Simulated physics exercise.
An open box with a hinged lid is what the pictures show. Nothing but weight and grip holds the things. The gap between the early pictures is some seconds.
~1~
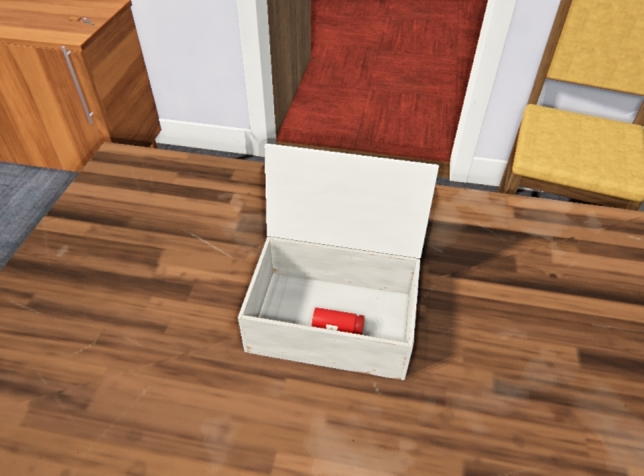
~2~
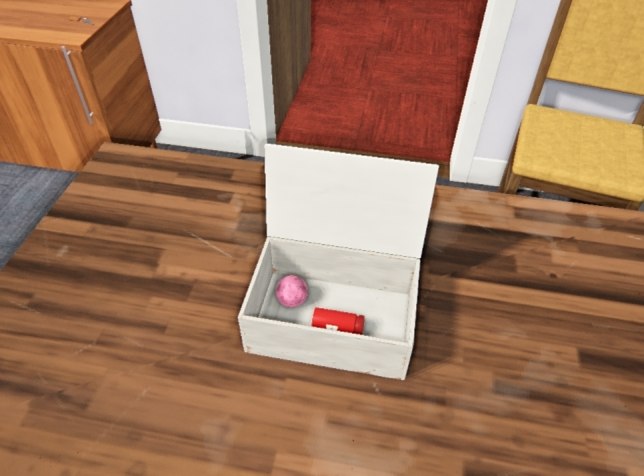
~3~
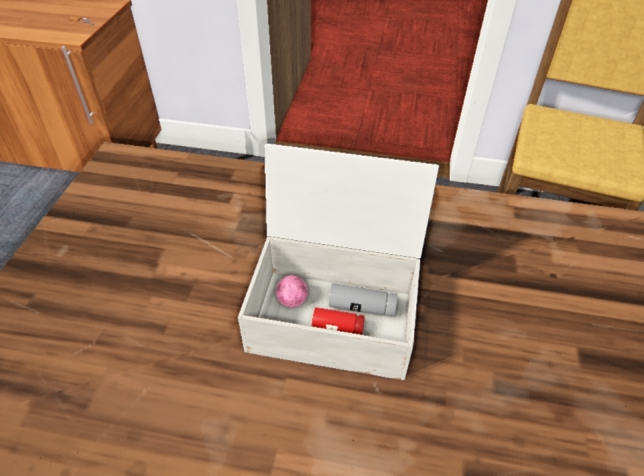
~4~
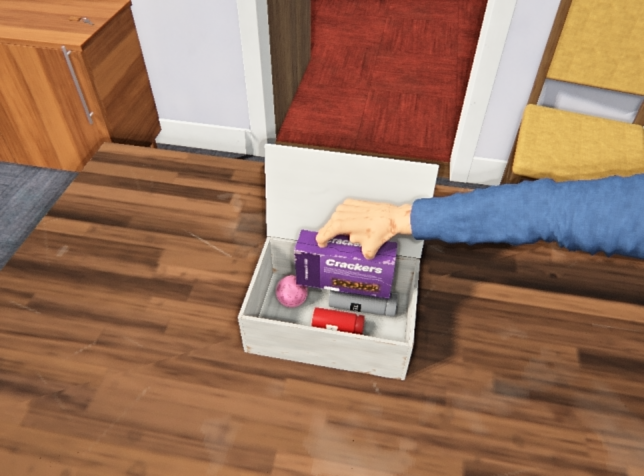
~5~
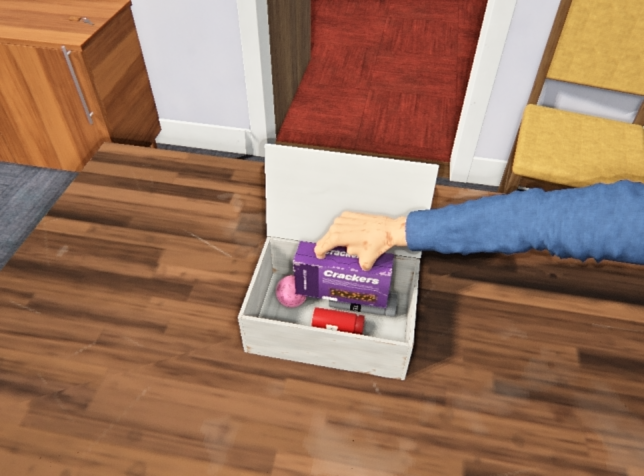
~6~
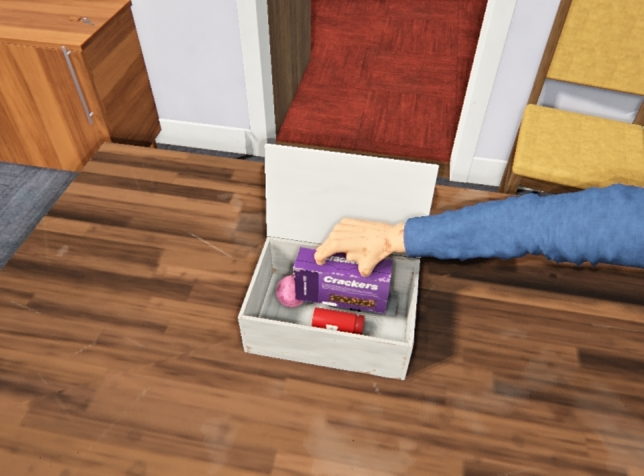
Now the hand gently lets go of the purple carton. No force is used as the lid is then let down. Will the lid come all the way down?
Closes up.
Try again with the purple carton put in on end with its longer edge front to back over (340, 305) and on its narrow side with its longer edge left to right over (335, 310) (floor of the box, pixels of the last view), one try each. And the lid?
Trial 1: Lid propped open. Trial 2: Lid lowered.
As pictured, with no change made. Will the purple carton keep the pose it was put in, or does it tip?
By the end the purple carton has leaned over.
Then, 0.80 s after the last picture, lid starting down; purple carton upside down near (340, 319); red shaker rolled about its own width; pink ball rolled a little.
Then, 1.80 s after the last picture, lid 43° above the rim; purple carton upside down near (340, 319); red shaker rolled about its own width; grey shaker rolled a little.
At rest, lid shut; tipped over in the box, purple carton; moved from the start, red shaker; the other 2 in place. Seen from the same camera at the end, purple carton near (340, 319).
